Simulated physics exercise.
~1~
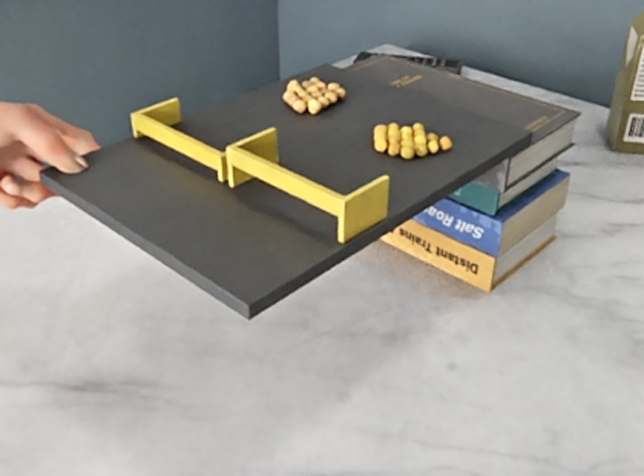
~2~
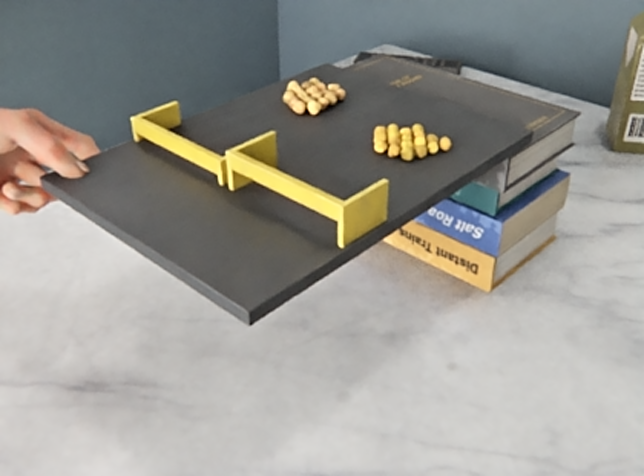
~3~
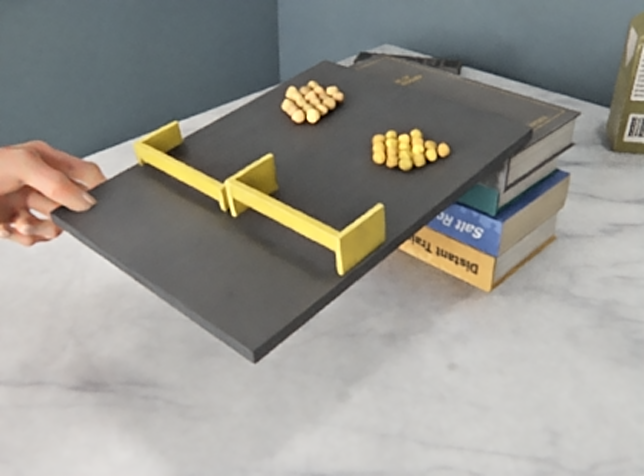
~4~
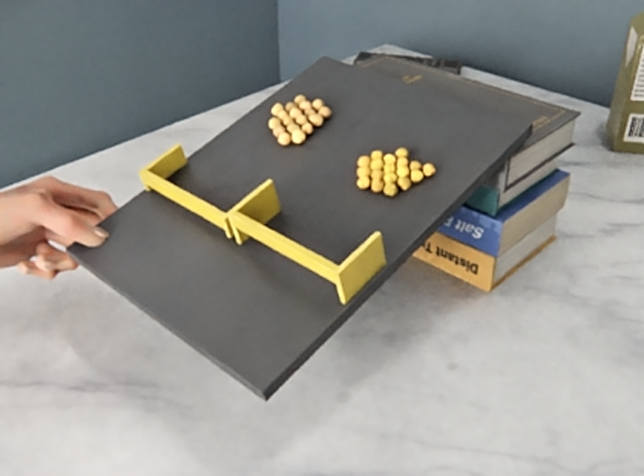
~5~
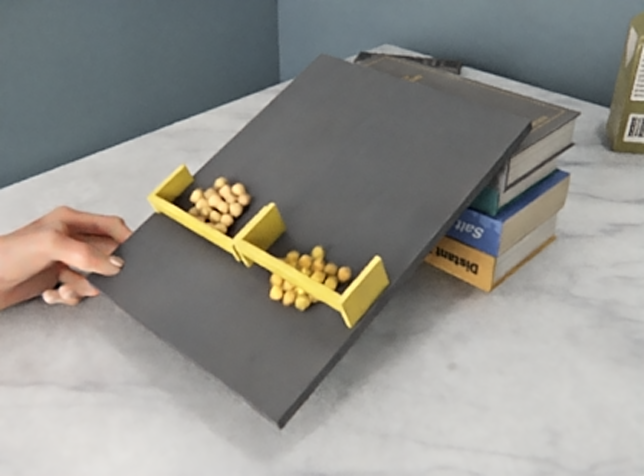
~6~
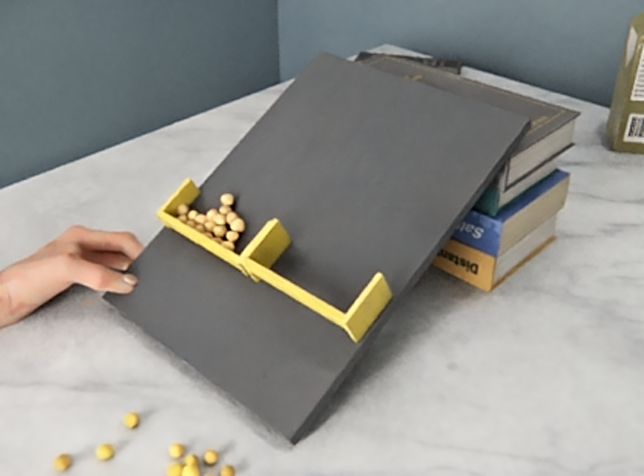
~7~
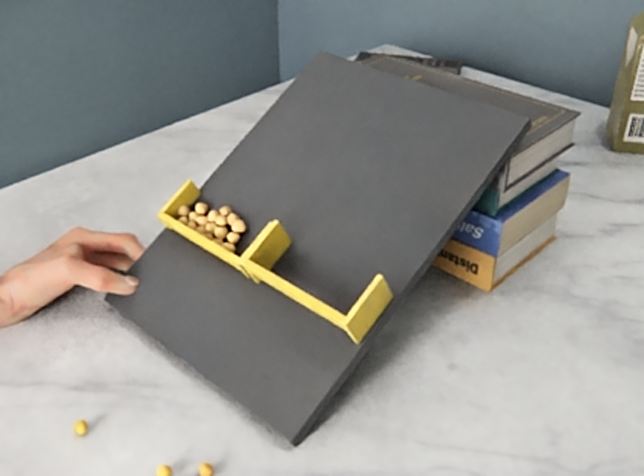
A dark board propped on stacked books was lowered at its free end by a hand, and two heaps of small yellowish balls slid down toward yellow bars; the nearer heap slipped under its bar and scattered off, while the farther stayed caught.
